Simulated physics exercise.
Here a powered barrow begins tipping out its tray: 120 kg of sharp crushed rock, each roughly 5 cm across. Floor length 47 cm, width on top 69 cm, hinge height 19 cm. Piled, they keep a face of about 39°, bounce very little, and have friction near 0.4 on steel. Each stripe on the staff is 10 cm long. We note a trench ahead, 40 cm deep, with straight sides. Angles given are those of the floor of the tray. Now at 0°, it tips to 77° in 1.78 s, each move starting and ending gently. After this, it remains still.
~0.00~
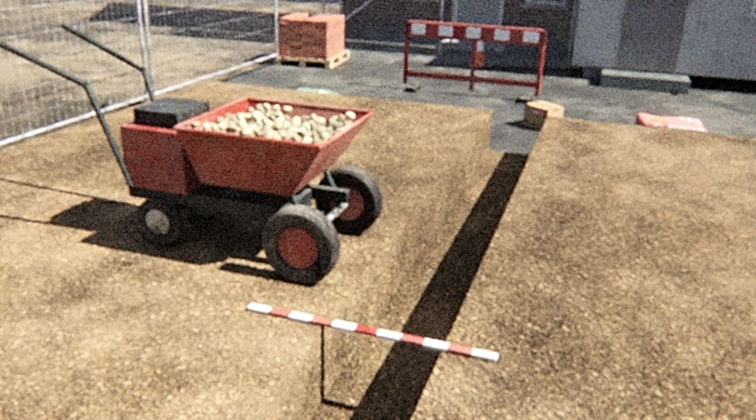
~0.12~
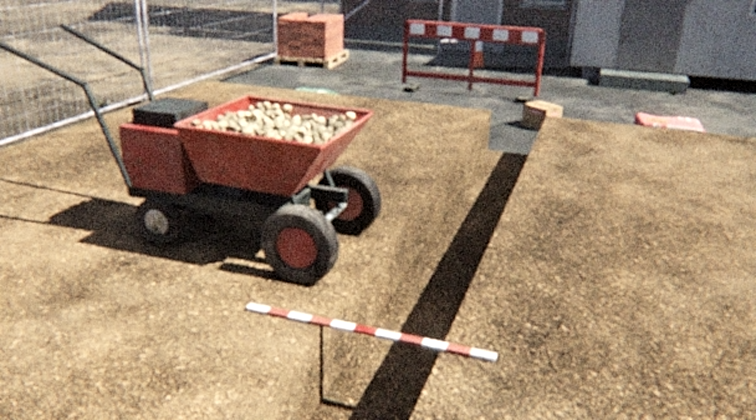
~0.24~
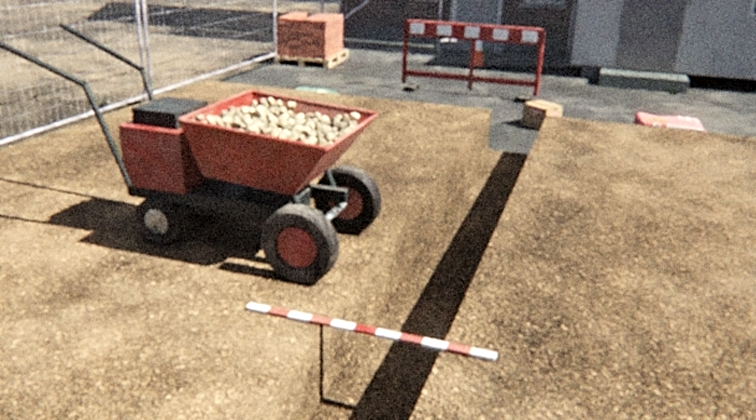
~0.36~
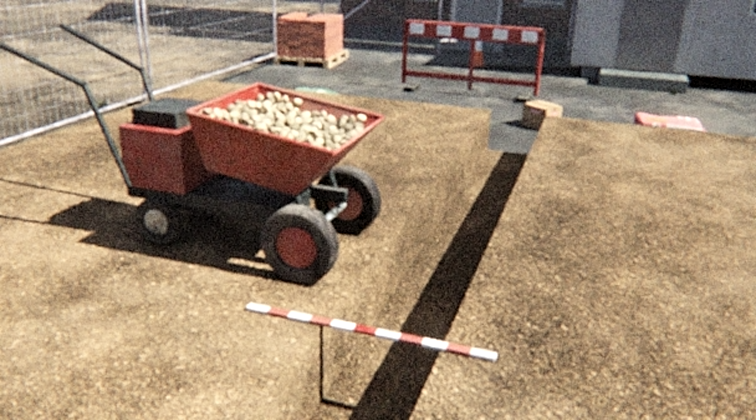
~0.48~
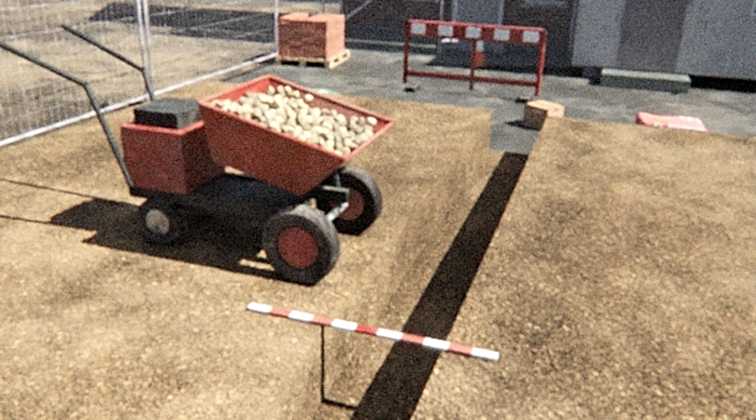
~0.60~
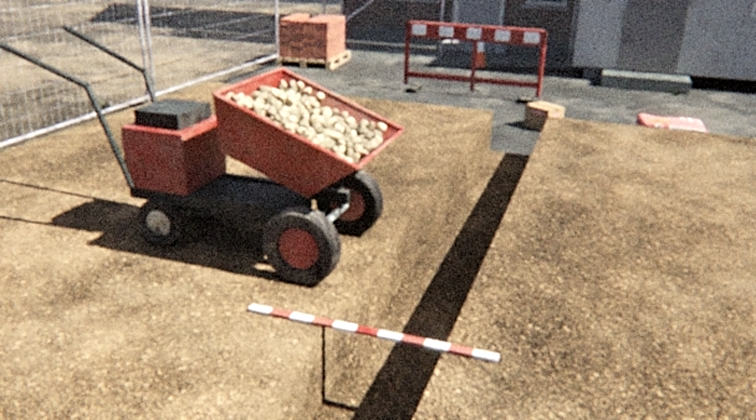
The clip shows a red powered barrow loaded with pale stones standing on brown ground beside a narrow trench, its wheels still, as its tray gradually tilts, the rear rising and the front lip lowering toward the right.
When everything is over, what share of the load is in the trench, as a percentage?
Close to 94 in a hundred.
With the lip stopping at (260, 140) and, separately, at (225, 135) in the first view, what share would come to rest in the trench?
First place roughly 100%, second roughly 55%.
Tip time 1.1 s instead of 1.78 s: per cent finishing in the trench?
That would give about 85 percent.
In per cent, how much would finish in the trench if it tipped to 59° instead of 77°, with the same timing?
I'd expect around 20 in a hundred.
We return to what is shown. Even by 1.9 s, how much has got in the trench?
Something like 30 in a hundred.
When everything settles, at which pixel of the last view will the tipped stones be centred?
Look at roughly (441, 330).
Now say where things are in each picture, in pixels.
The first picture shows lip at (321, 147), floor tilted 0°, highest stones at (275, 118).
In the second picture, the tray is at 1°, its lip at (321, 147); the top of the load is at (275, 117); the stones move at 0.1 m/s on average.
The third picture shows lip at (327, 149), floor tilted 4°, highest stones at (266, 110); the stones move at 0.3 m/s on average.
The fourth picture shows lip at (334, 153), floor tilted 8°, highest stones at (267, 104); the stones move at 0.4 m/s on average.
The fifth picture shows lip at (346, 159), floor tilted 14°, highest stones at (271, 98); the stones move at 0.4 m/s on average.
In the sixth picture, the tray is at 20°, its lip at (357, 168); the top of the load is at (279, 89); the stones move at 0.5 m/s on average.
After 1.3 s the floor is at 65°; 99 % in the tray, 1 % in the trench; the foremost stones are at (423, 257).
After 1.9 s the floor is at 77°; 65 % in the tray, 32 % in the trench, 3 % past the trench; the foremost stones are at (512, 295).
After 2.2 s the floor is at 77°; 37 % in the tray, 58 % in the trench, 6 % past the trench; the foremost stones are at (542, 289).
After 4.2 s the floor is at 77°; 0 % in the tray, 94 % in the trench, 6 % past the trench; the foremost stones are at (548, 290).
